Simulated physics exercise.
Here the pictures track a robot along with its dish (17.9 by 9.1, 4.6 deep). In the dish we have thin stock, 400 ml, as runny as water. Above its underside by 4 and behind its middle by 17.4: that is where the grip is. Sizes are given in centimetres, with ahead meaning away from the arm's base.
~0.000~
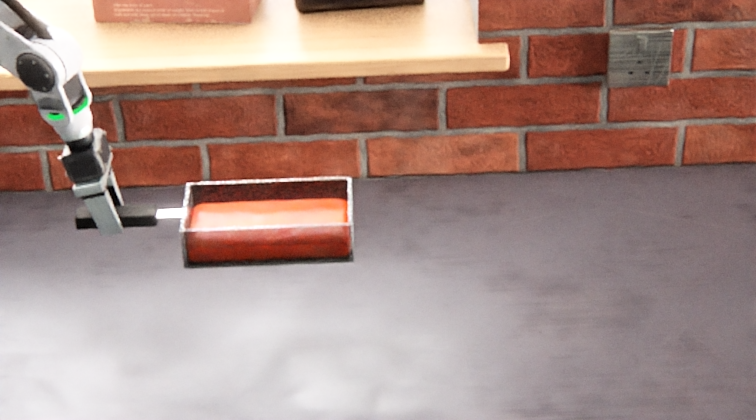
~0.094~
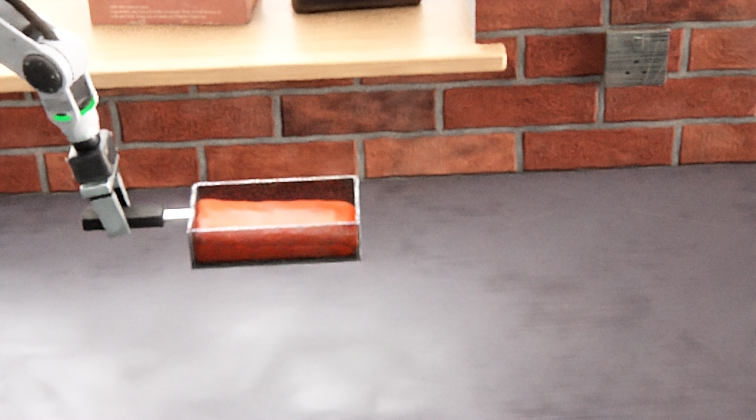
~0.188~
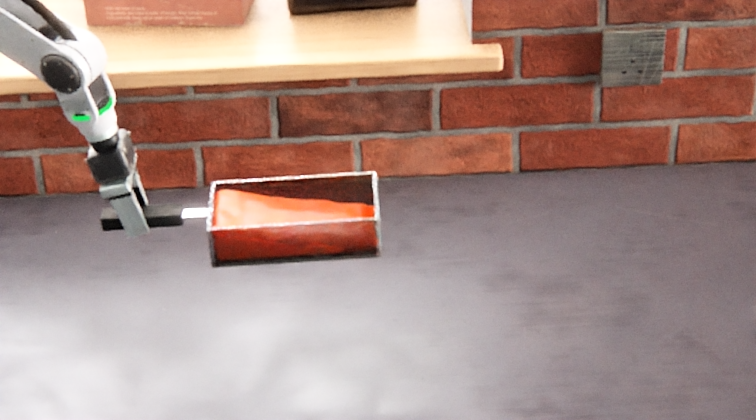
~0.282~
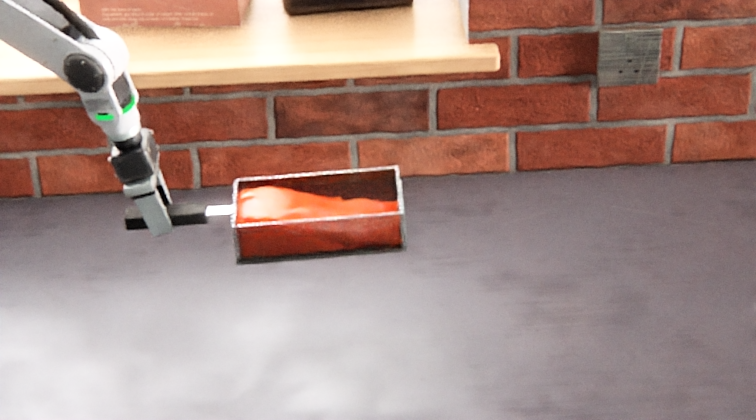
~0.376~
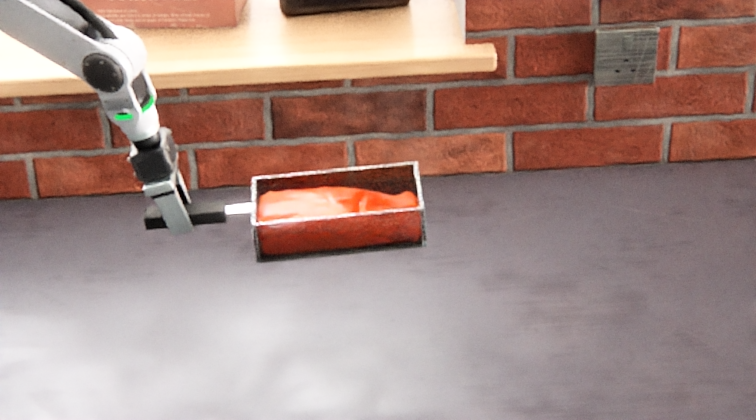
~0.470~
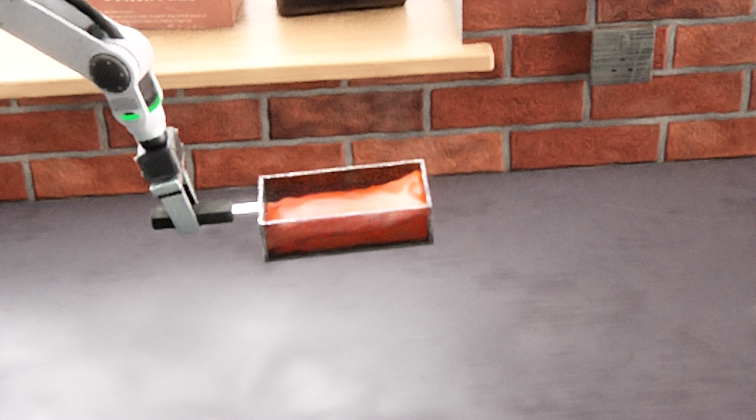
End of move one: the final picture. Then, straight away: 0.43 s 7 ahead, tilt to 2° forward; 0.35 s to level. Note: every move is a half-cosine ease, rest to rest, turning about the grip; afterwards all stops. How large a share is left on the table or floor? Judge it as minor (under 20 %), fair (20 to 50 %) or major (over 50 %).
Minor.
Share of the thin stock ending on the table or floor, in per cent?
1 %.
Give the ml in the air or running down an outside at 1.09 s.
Roughly 0 ml.
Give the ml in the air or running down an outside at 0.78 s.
I'd say around 0 ml.
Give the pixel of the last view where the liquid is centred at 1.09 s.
Somewhere close to (430, 218), I'd say.
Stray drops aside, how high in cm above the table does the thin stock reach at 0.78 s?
The top of the liquid sits around 22 cm above the table.
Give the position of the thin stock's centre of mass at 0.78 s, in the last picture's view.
(384, 223).
By 0.78 s, tilted 1° forward, liquid up to 22 above the table; 395 ml in the dish.
By 1.09 s, level, liquid up to 22 above the table; 395 ml in the dish.
By 1.45 s, level, liquid up to 24 above the table; 395 ml in the dish.
By 2.25 s, level, liquid up to 21 above the table; 390 ml in the dish, 5 ml on the table or floor.
Final state, 390 ml in the dish, 5 ml on the table or floor. That is 1 % on the table or floor.
